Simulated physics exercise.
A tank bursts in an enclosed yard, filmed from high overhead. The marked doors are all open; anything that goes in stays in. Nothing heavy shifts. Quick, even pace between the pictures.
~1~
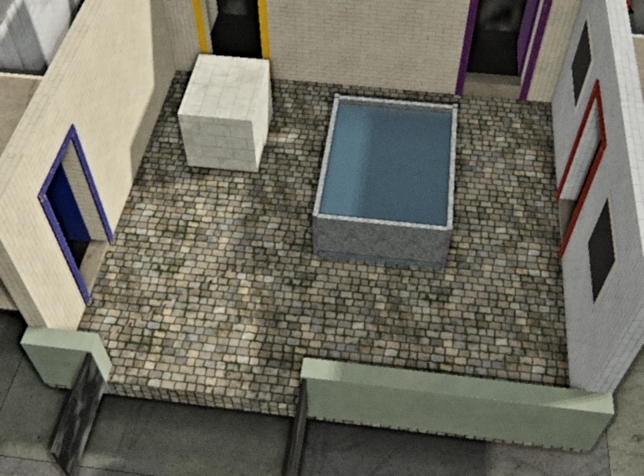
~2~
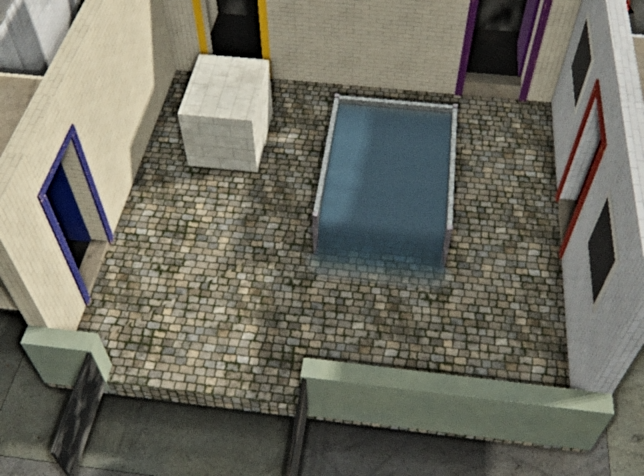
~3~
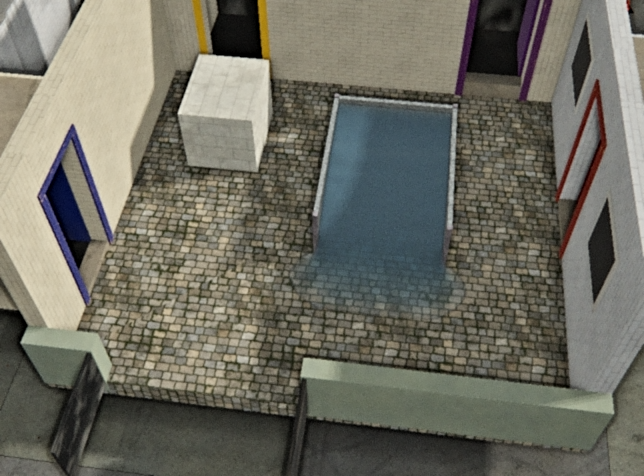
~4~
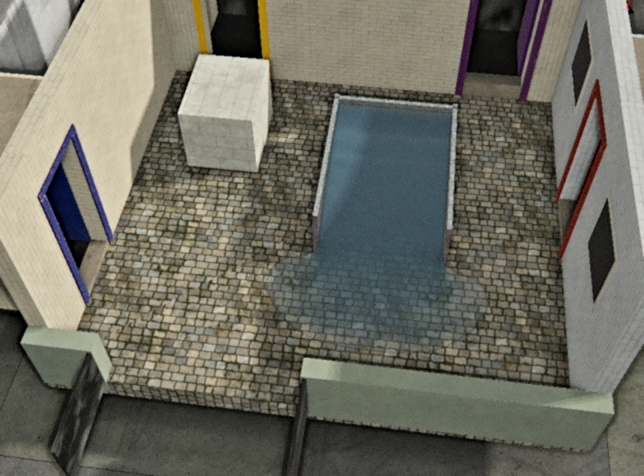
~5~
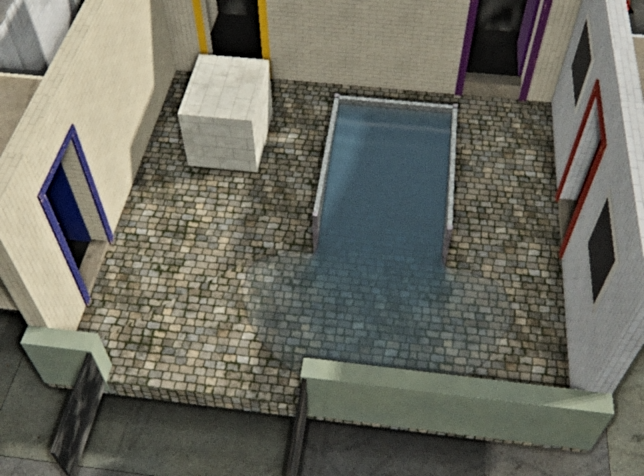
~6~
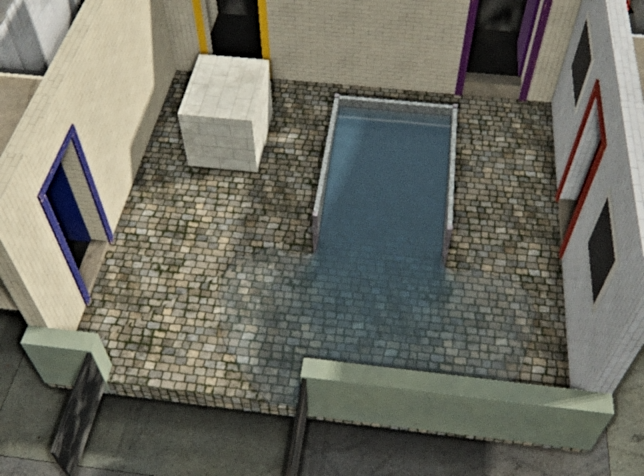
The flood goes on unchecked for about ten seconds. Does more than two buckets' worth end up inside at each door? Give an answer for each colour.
At the end, the yellow door ends up within two buckets. The purple door ends up within two buckets. The red door ends up within two buckets. The blue door ends up within two buckets.
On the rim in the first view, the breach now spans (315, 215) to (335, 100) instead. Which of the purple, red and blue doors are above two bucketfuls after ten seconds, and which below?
The purple door falls short; the red door falls short; the blue door tops the limit.
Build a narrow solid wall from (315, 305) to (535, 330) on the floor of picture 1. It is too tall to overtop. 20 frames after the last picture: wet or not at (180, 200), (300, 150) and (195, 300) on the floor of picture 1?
Taking the three spots in turn, they are inundated, unwetted and inundated.
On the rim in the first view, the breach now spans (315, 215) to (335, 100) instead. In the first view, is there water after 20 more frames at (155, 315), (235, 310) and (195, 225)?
The first point is soaked, the second soaked, the third soaked.
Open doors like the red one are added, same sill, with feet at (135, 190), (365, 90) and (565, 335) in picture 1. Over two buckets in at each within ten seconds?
Result, in listed order - misses the mark, misses the mark, beats the mark.
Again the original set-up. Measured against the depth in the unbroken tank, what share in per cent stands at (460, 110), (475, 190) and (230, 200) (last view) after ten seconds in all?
First spot roughly 10 %, second 10 %, third 6 %.
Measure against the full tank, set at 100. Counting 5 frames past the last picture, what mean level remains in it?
By my count, 52 per cent.
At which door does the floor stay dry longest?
That would be the one in yellow.
A moment on, water covers 30 % of the floor; the yellow door not reached, the purple door not reached, the red door not reached, the blue door not reached.
Next, water covers 35 % of the floor; the yellow door not reached, the purple door not reached, the red door not reached, the blue door not reached.
Then, water covers 55 % of the floor; the yellow door not reached, the purple door not reached, the red door wet at the sill, nothing in, the blue door wet at the sill, nothing in.
Later, water covers 85 % of the floor; the yellow door wet at the sill, nothing in, the purple door wet at the sill, nothing in, the red door wet at the sill, nothing in, the blue door under two buckets in.
In the end, water covers 100 % of the floor; the yellow door wet at the sill, nothing in, the purple door wet at the sill, nothing in, the red door wet at the sill, nothing in, the blue door under two buckets in.
